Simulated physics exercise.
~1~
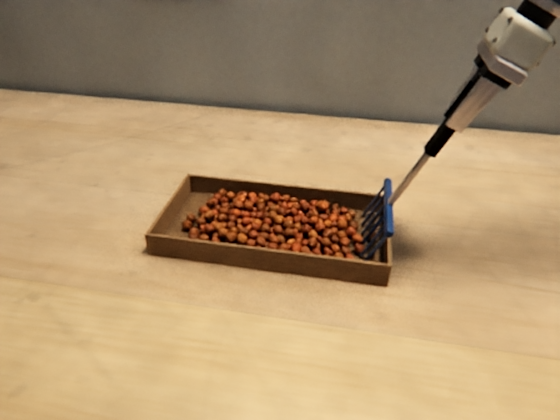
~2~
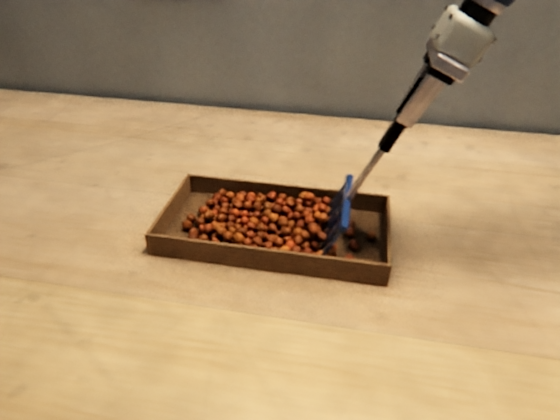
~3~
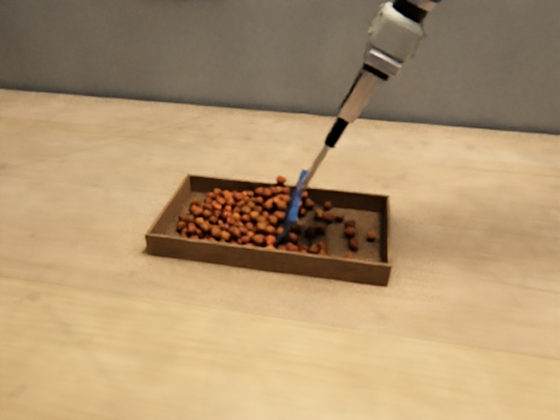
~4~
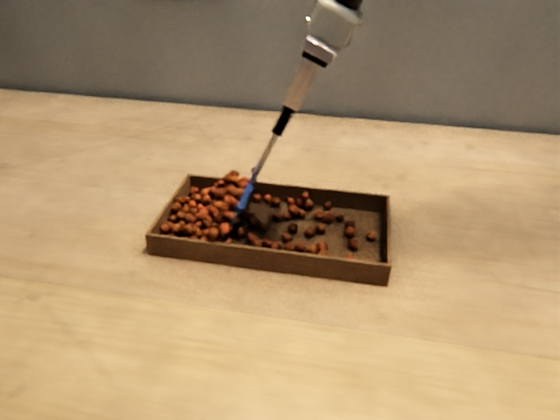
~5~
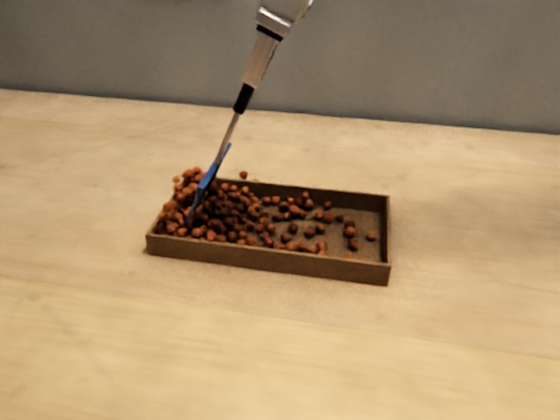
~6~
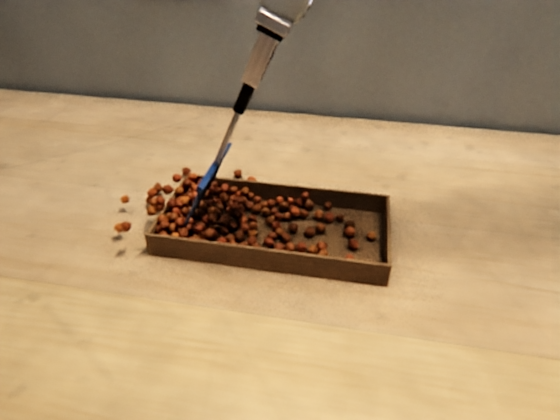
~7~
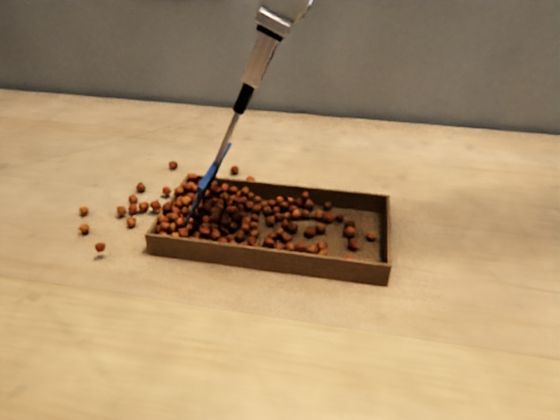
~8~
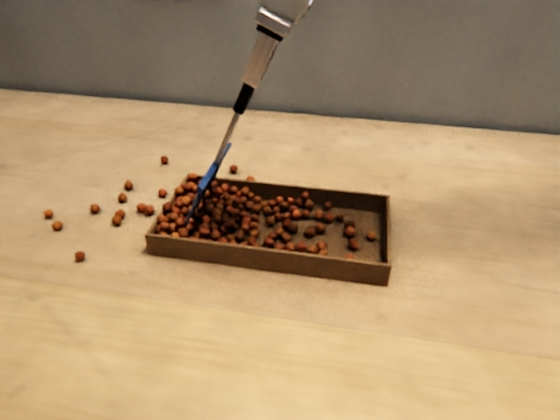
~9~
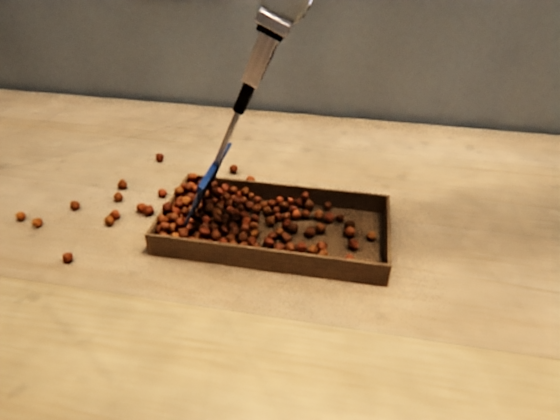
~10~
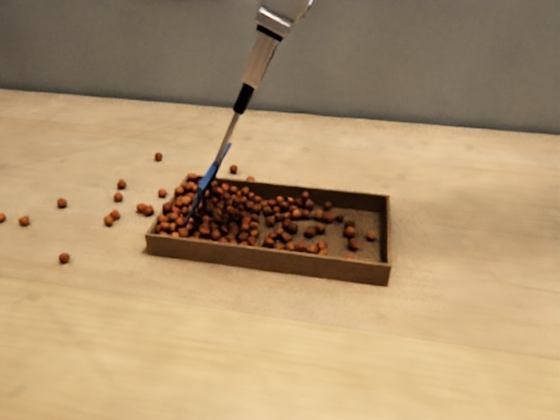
A shallow brown tray heaped with reddish-brown hazelnuts sits on a pale wooden table against a grey wall, seen from slightly above by a still camera. A white and black robot arm, reaching in from the upper right, holds a blue fork at the tray's right end. The fork sweeps left, pushing the nuts into a pile while some slip behind it. Near the left end it stops, and several nuts spill over the edge and roll left across the table. They come to rest scattered there, while most remain in the tray around the motionless fork.
